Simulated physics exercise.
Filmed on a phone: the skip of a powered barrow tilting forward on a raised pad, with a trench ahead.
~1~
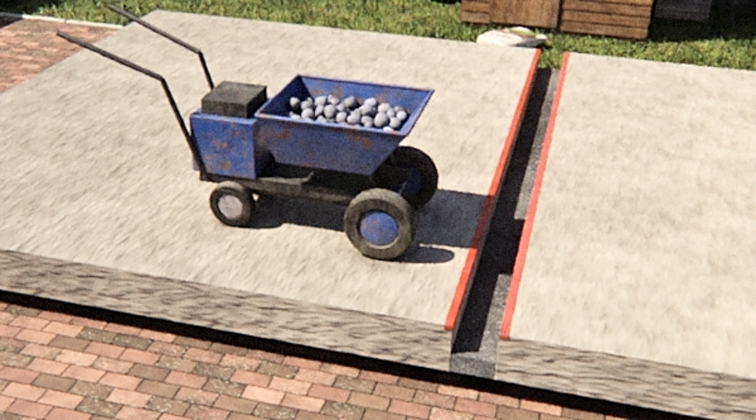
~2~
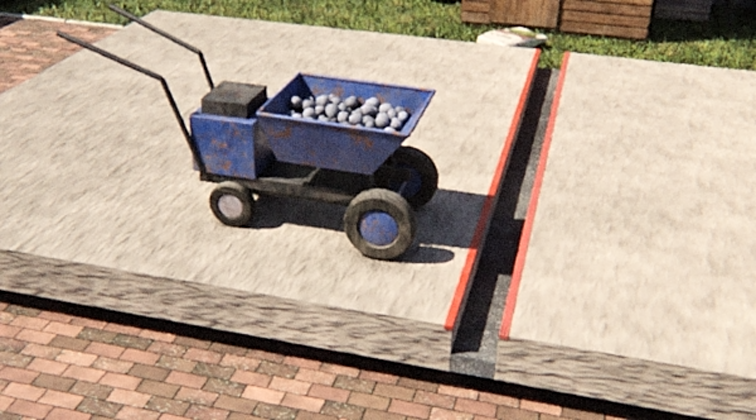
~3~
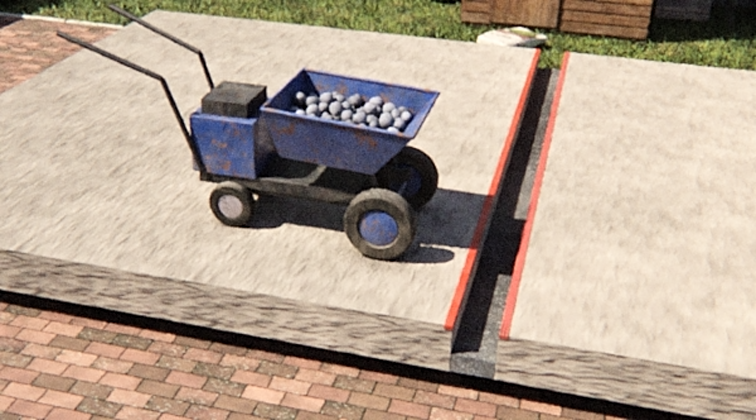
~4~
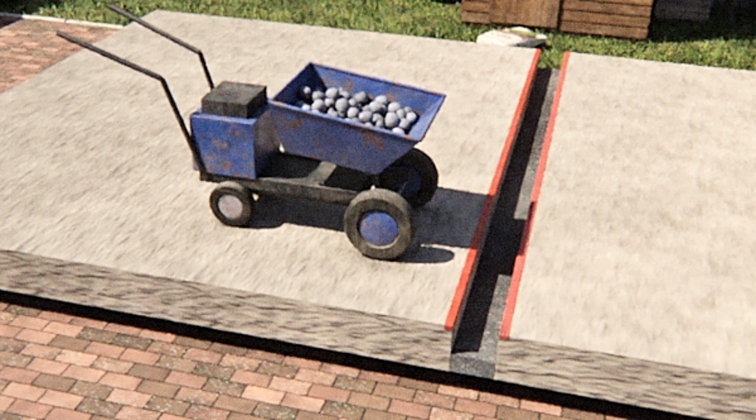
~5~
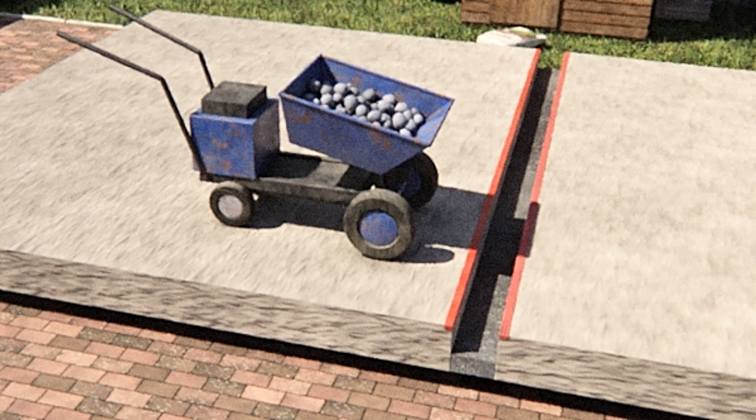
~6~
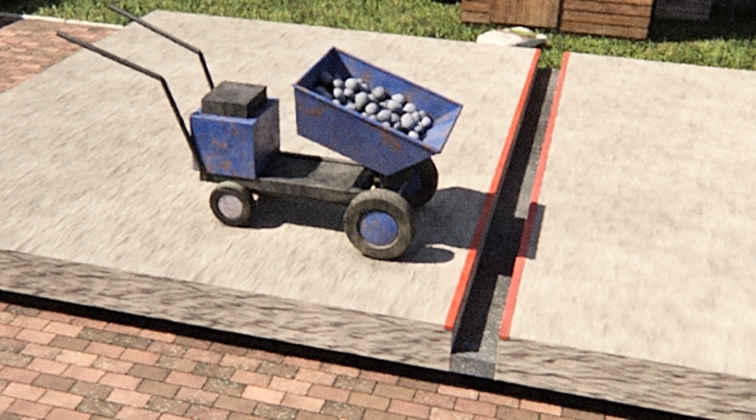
A small blue powered barrow stood still on a raised concrete pad beside a narrow red-edged trench, and its skip of round grey cobbles slowly tilted forward to the right, the back end rising.
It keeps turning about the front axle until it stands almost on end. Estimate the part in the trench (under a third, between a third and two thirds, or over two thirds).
In the trench: From one third to two thirds.
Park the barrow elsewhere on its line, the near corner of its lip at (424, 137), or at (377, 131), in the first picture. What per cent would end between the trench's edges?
Near 20 % and 80 %.
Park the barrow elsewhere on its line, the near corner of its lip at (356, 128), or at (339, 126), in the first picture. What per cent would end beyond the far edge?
The first gives 10 %, the second 0 %.
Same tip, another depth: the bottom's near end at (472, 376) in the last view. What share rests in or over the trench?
Roughly 50 in a hundred.
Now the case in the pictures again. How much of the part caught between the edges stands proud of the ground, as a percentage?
About 0 per cent.
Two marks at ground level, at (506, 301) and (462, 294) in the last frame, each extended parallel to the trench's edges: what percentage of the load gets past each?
Near 50 % and 100 %.
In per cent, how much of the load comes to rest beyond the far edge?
About 50 per cent.
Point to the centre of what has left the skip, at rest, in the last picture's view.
At about (518, 248).
Shortly afterwards, skip tipped steeply; the whole lot in the skip.
Next, skip tipped right over; near two thirds in the skip; a little in or heaped over the trench; a little beyond it; only a few falling.
Some moments later, skip tipped right over; a little in the skip; near half in or heaped over the trench; near half beyond it.
In the end, skip tipped right over; near half in or heaped over the trench; near half beyond it.
